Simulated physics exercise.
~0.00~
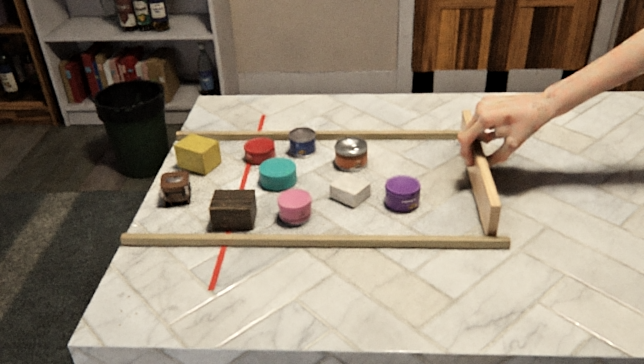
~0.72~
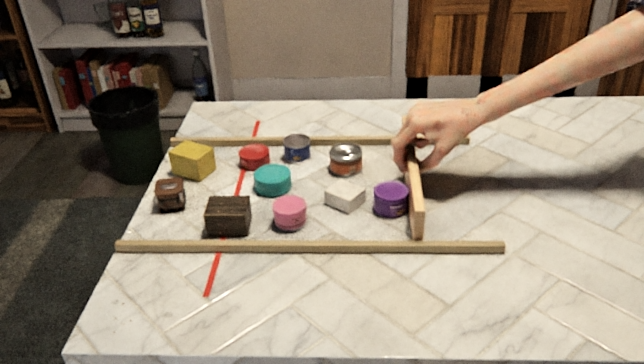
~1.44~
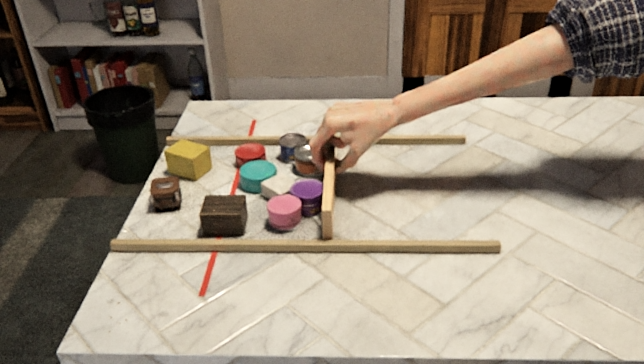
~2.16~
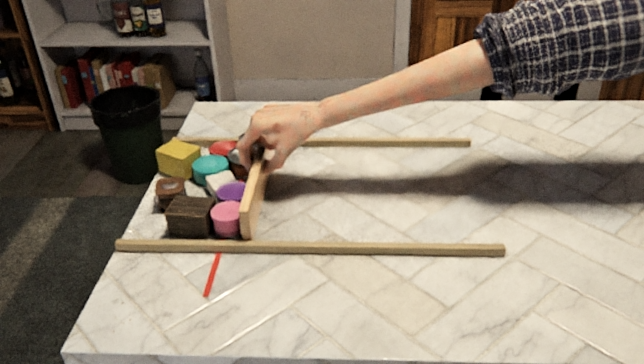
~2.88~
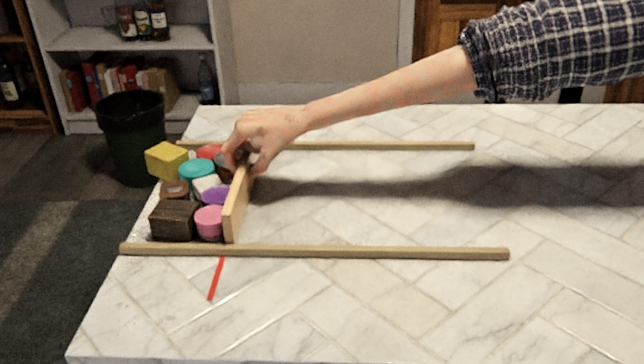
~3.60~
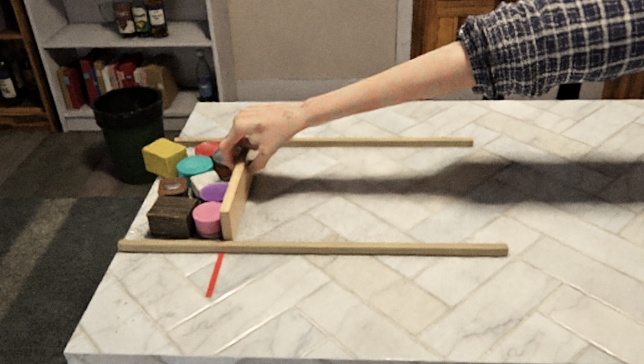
The video shows small tubs, pots and blocks scattered between two wooden rails on a marble-patterned table. A hand slides an upright board leftward, gathering the objects into a tight cluster near the left edge, where the board stops and none of them fall off.
